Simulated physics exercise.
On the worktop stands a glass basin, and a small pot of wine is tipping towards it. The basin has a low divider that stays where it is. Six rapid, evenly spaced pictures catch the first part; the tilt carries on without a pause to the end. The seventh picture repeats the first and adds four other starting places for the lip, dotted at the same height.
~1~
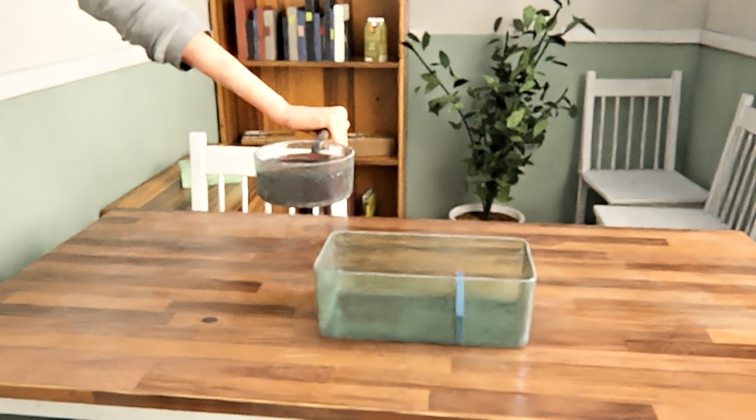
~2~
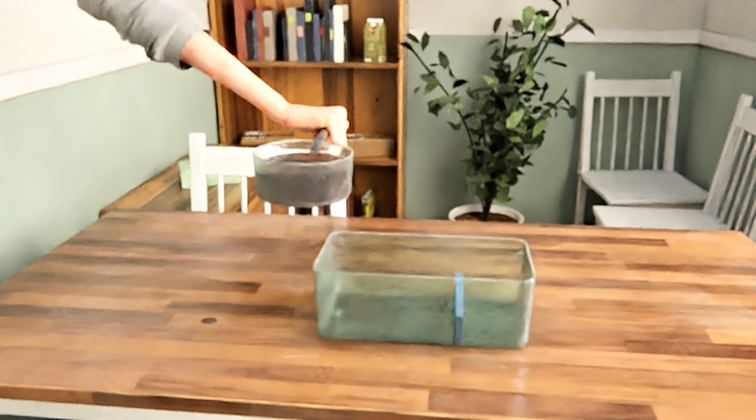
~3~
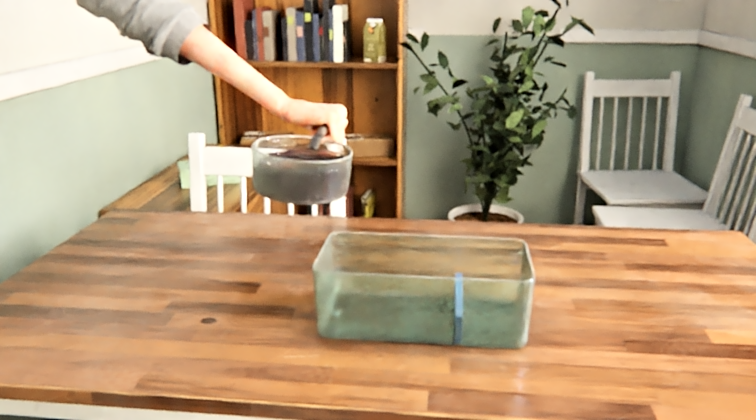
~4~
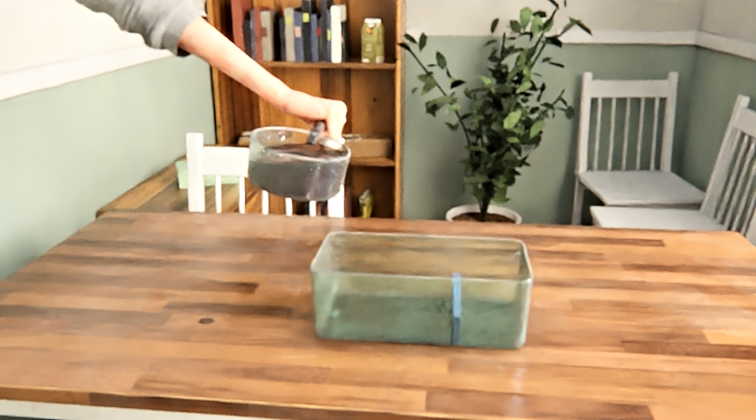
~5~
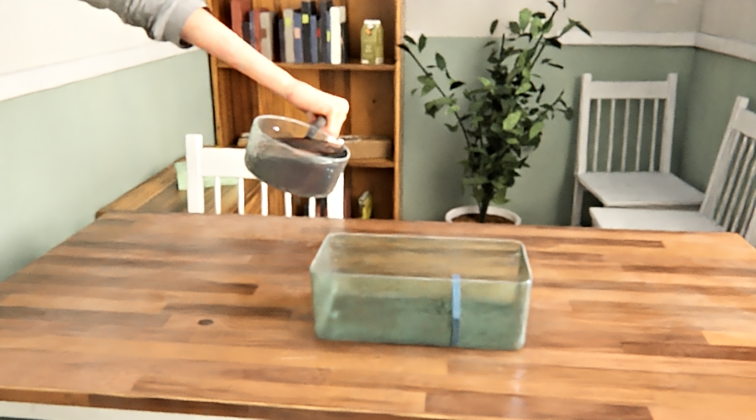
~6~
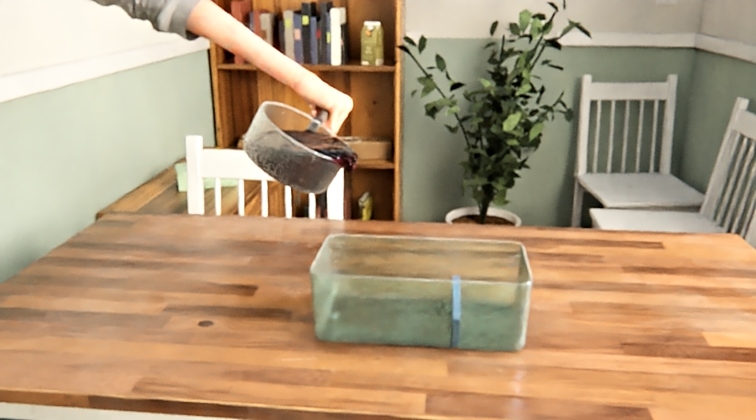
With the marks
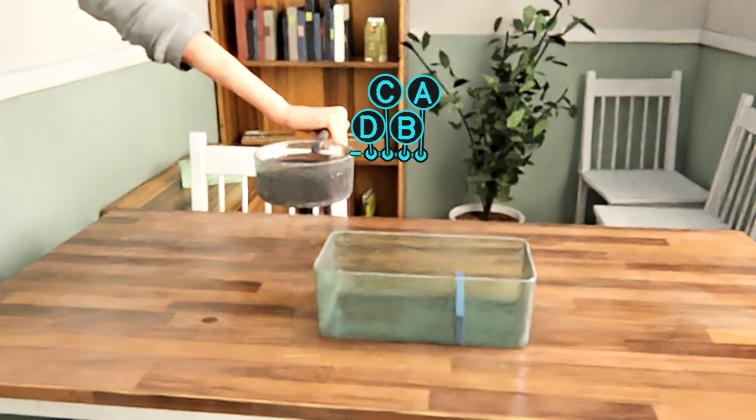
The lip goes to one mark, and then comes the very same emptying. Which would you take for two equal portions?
C beats the others.
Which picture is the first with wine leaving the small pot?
In picture 6.
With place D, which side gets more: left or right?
The left side.
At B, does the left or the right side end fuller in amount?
The right one.
On the marked copy, A at (420, 155); B at (404, 154); C at (387, 154); D at (371, 153).
With A, about 20 % ends left of the wall and 79 % right of it.
With B, about 20 % ends left of the wall and 79 % right of it.
With C, about 49 % ends left of the wall and 48 % right of it.
With D, about 82 % ends left of the wall and 16 % right of it.
